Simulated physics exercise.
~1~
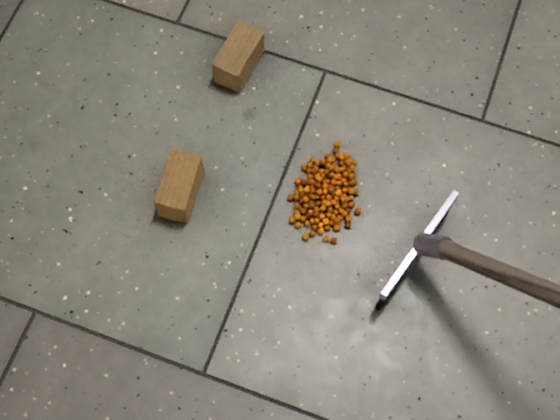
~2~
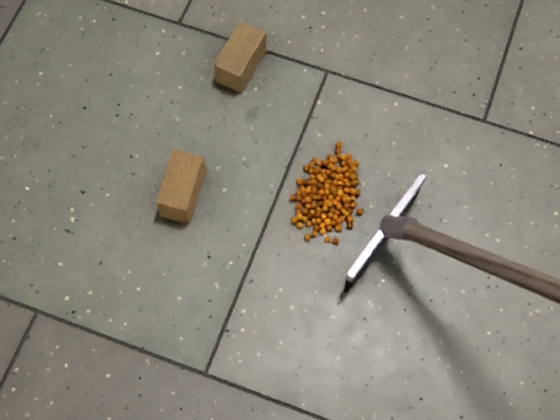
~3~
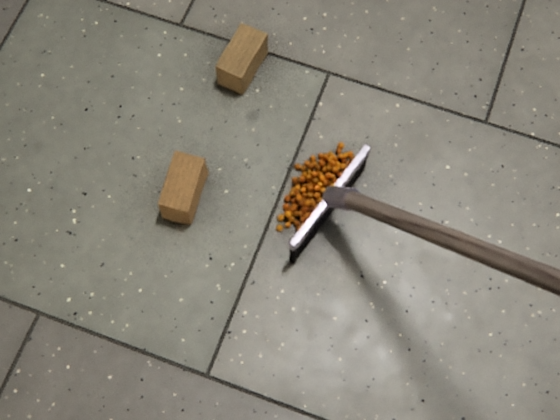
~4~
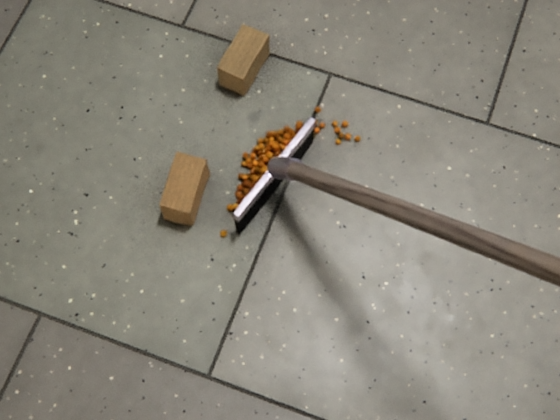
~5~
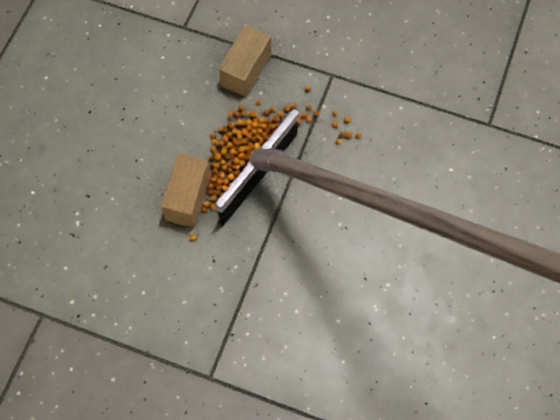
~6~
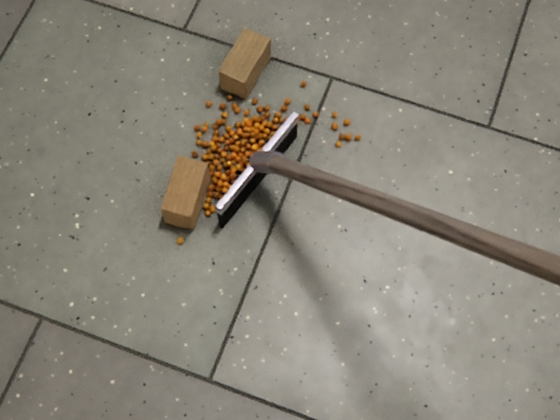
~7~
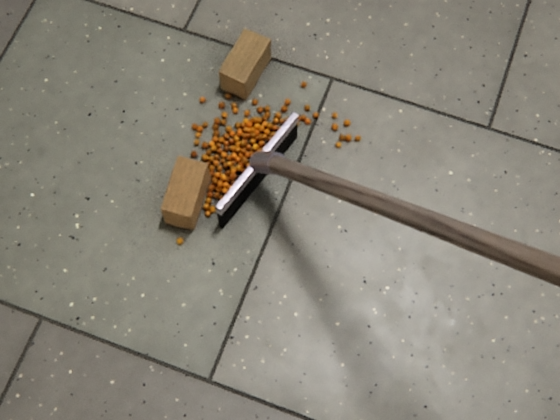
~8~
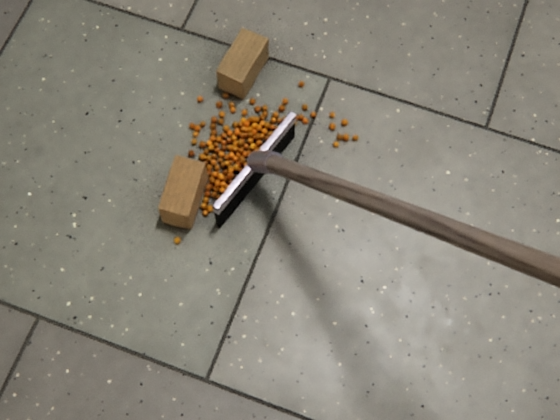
A squeegee pushes orange kernels left toward two wooden blocks and stops, most kernels before them.
